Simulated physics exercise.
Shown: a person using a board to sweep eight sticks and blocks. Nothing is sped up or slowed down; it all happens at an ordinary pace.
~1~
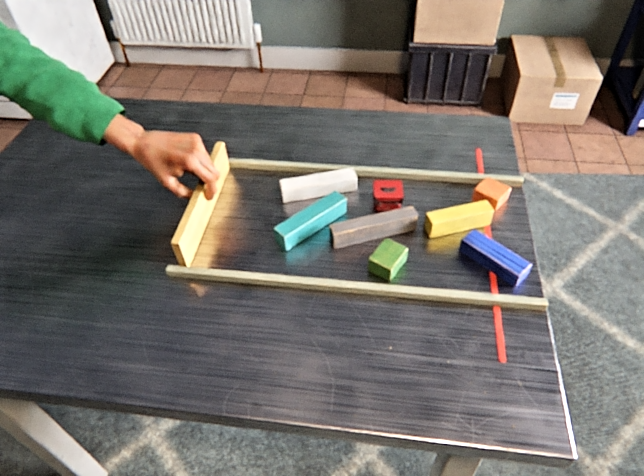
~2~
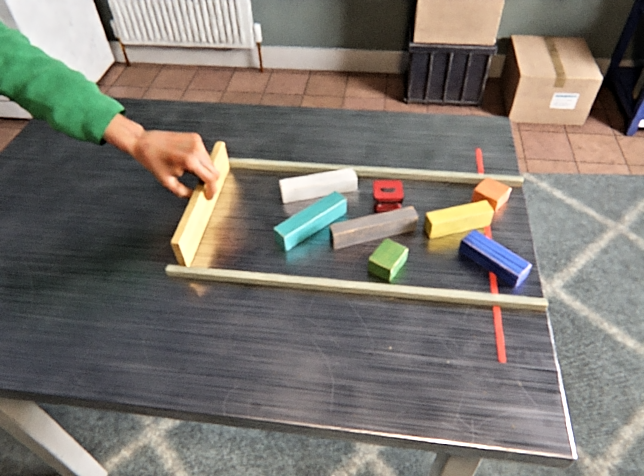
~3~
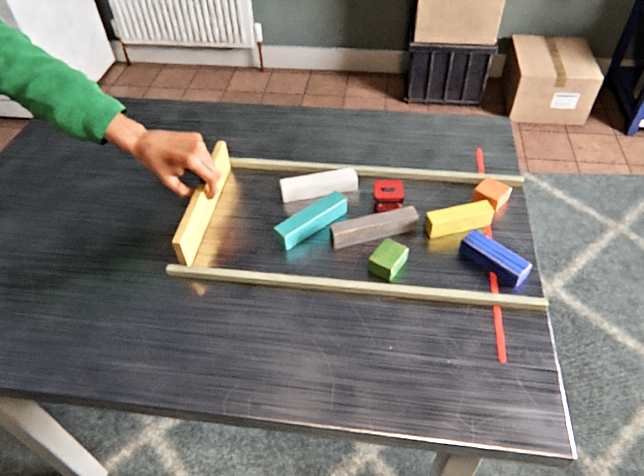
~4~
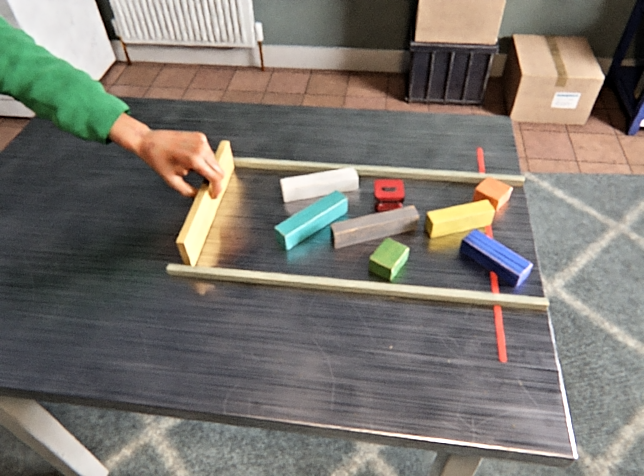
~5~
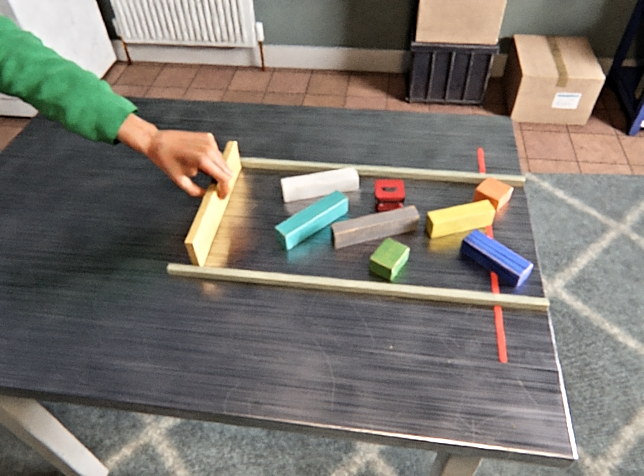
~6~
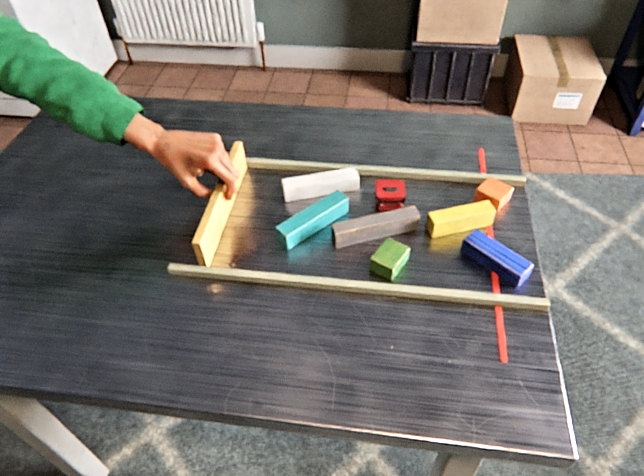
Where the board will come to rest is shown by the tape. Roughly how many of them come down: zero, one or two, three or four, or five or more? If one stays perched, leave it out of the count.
Three or four.
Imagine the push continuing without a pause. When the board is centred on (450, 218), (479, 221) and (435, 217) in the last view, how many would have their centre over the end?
In order, that gives 1, then 4, then 0.
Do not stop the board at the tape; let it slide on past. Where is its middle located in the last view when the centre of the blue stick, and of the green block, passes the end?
Middle approx. at (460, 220), then approx. at (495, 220).
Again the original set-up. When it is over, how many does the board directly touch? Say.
The count in contact is 2.
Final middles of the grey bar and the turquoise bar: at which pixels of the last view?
Roughly (528, 254), and the other roughly (515, 231).
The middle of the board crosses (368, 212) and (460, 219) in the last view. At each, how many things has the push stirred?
I make it 5 at the first spot and 8 at the other.
Soon after, none off yet; orange block at rest near (493, 194); blue stick at rest near (496, 257); yellow bar at rest near (460, 219).
After that, none off yet; orange block at rest near (493, 194); blue stick at rest near (496, 257); yellow bar moving near (466, 219).
And then, none off yet; orange block tilting a little near (539, 200); blue stick displaced about its own width near (539, 274); yellow bar displaced about its own width near (524, 228).
In the end, the number that fall off is three or four; gone, red case, yellow bar, blue stick and orange block.
